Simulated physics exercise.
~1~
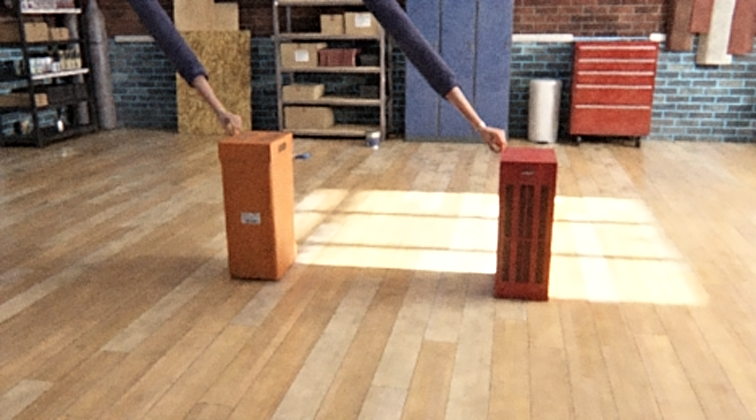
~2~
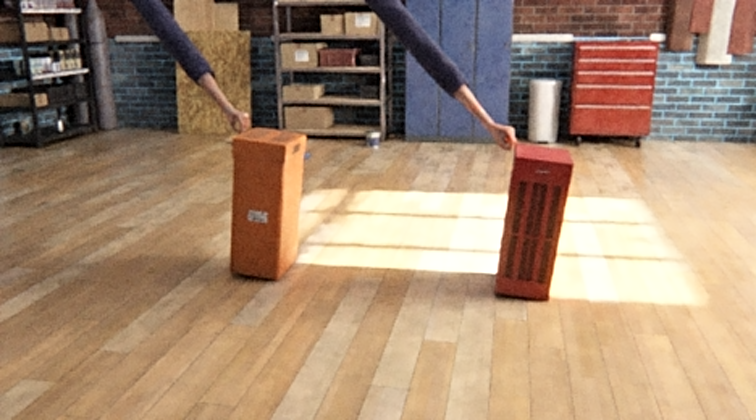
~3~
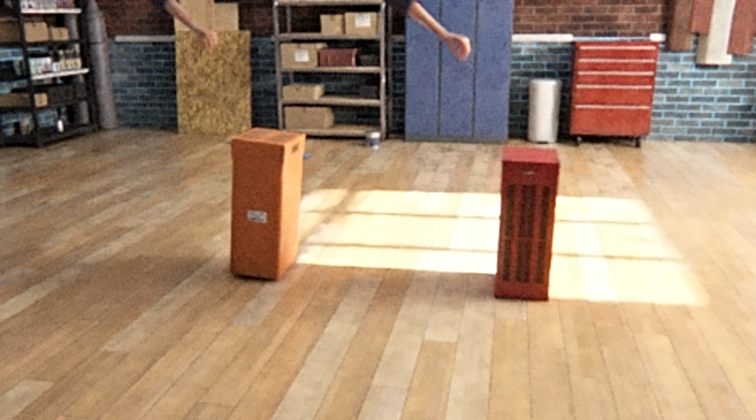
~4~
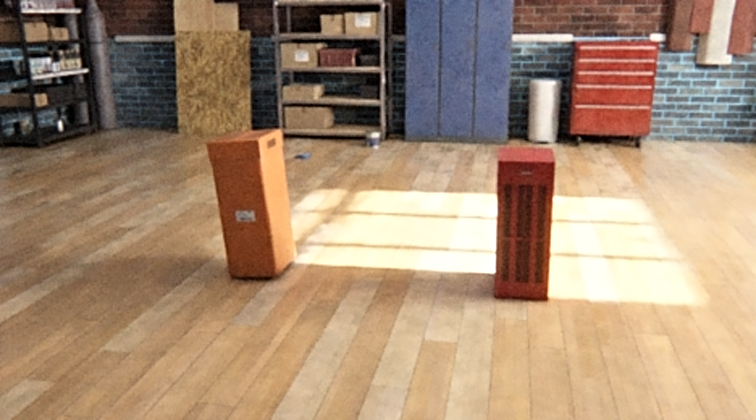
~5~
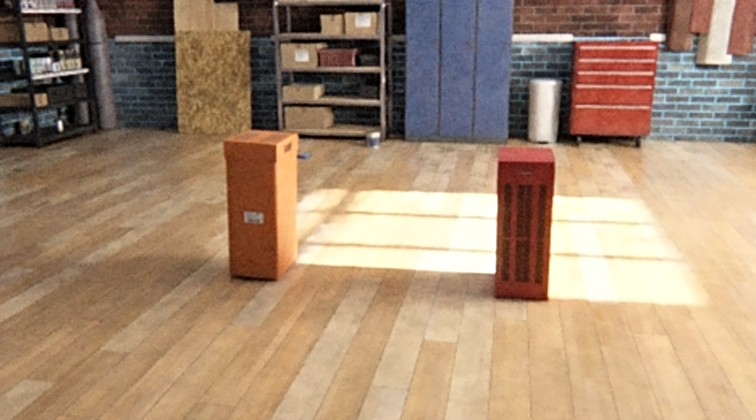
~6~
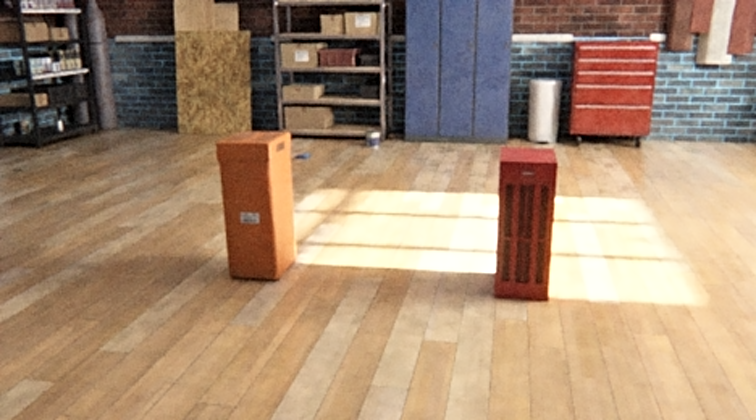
Two hands tipping an orange box and a red box to the right, then withdrawing as both rock back and end upright.
